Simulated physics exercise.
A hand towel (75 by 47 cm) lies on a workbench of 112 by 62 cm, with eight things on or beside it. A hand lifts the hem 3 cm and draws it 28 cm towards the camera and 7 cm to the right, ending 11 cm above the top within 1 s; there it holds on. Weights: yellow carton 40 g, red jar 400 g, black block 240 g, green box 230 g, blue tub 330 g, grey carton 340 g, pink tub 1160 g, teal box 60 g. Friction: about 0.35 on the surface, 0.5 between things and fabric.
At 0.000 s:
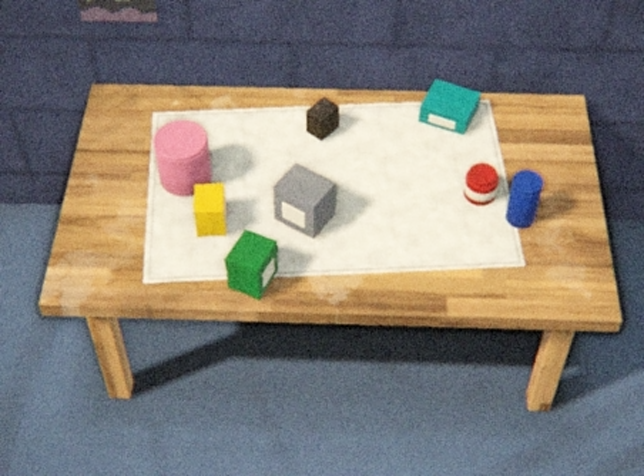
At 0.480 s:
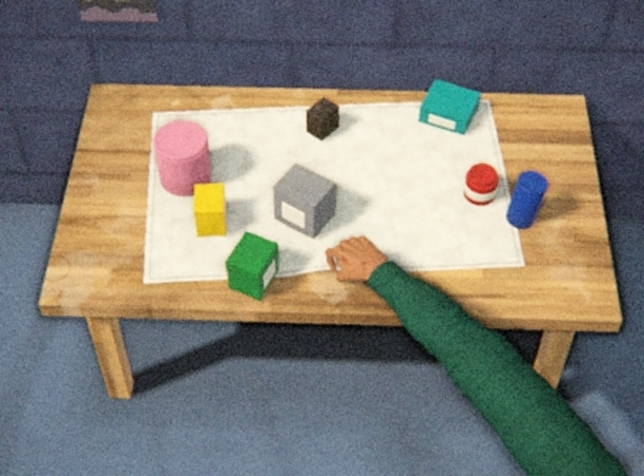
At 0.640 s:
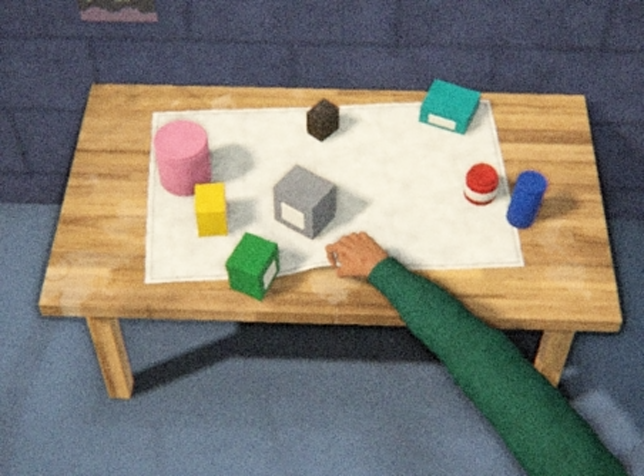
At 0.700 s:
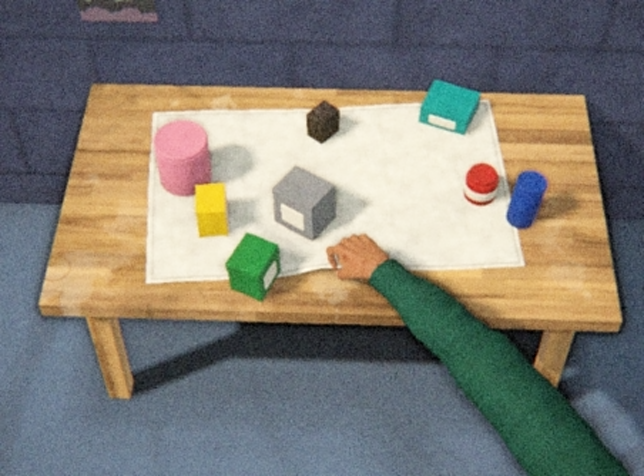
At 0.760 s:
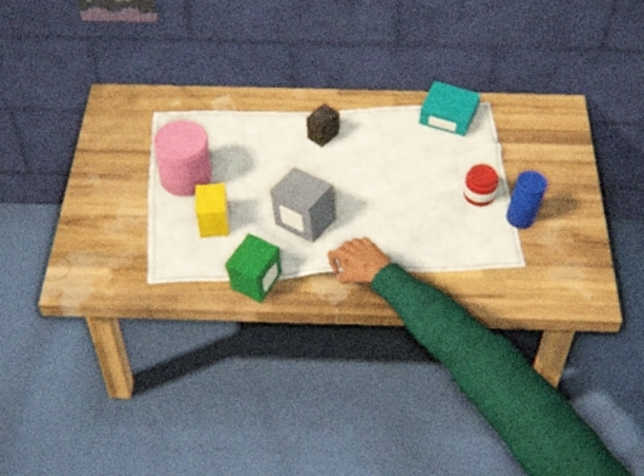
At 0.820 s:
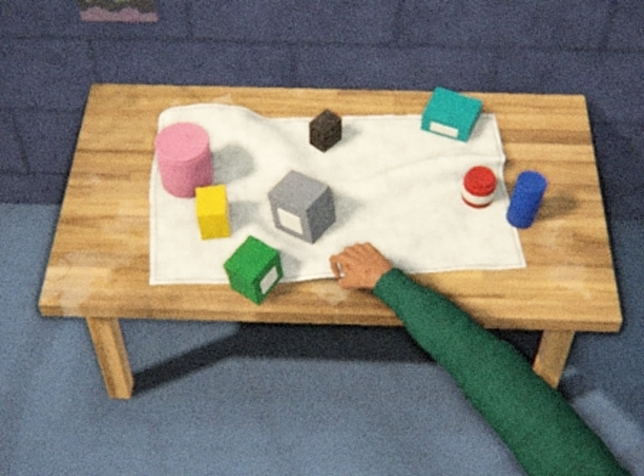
A hand in a green sleeve reaches in from the lower right over a wooden workbench, seen from above and in front, against a dark block wall. On the white cloth sit pink, yellow, grey, green, black, teal and red objects, with a blue tub at its right edge. The hand grips the near hem and pulls slightly, shifting things a little as the cloth wrinkles behind.
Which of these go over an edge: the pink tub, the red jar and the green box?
The pink tub stays on, the red jar remains up there, the green box goes over the edge.
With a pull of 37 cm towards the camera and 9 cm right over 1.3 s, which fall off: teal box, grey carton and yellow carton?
Then: Teal box stays on, grey carton drops off, yellow carton drops off.
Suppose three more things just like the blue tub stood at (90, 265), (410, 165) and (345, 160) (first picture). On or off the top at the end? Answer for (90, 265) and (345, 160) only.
In that order: Stays on, falls off.
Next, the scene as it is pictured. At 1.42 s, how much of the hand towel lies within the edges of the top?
About 75 per cent.
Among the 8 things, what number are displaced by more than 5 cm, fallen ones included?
7 of them.
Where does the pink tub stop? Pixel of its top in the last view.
Around (270, 251).
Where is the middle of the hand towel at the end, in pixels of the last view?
Around (345, 298).
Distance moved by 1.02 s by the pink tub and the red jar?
About: Pink tub 8 cm, red jar 6 cm.
By 1.0 s, 100 % of the hand towel is still over the top; pink tub 8 cm off its start, green box 7 cm off its start, red jar 6 cm off its start.
By 1.2 s, 90 % of the hand towel is still over the top; pink tub 17 cm off its start, green box over the edge, red jar 13 cm off its start.
By 1.4 s, 75 % of the hand towel is still over the top; green box over the edge, pink tub 27 cm off its start at (253, 220), red jar 22 cm off its start at (445, 247).
By 1.6 s, 65 % of the hand towel is still over the top; pink tub 34 cm off its start, green box over the edge, red jar 26 cm off its start.
By 3.2 s, 65 % of the hand towel is still over the top; pink tub 35 cm off its start at (270, 251), green box over the edge, red jar 26 cm off its start at (445, 268), grey carton over the edge.
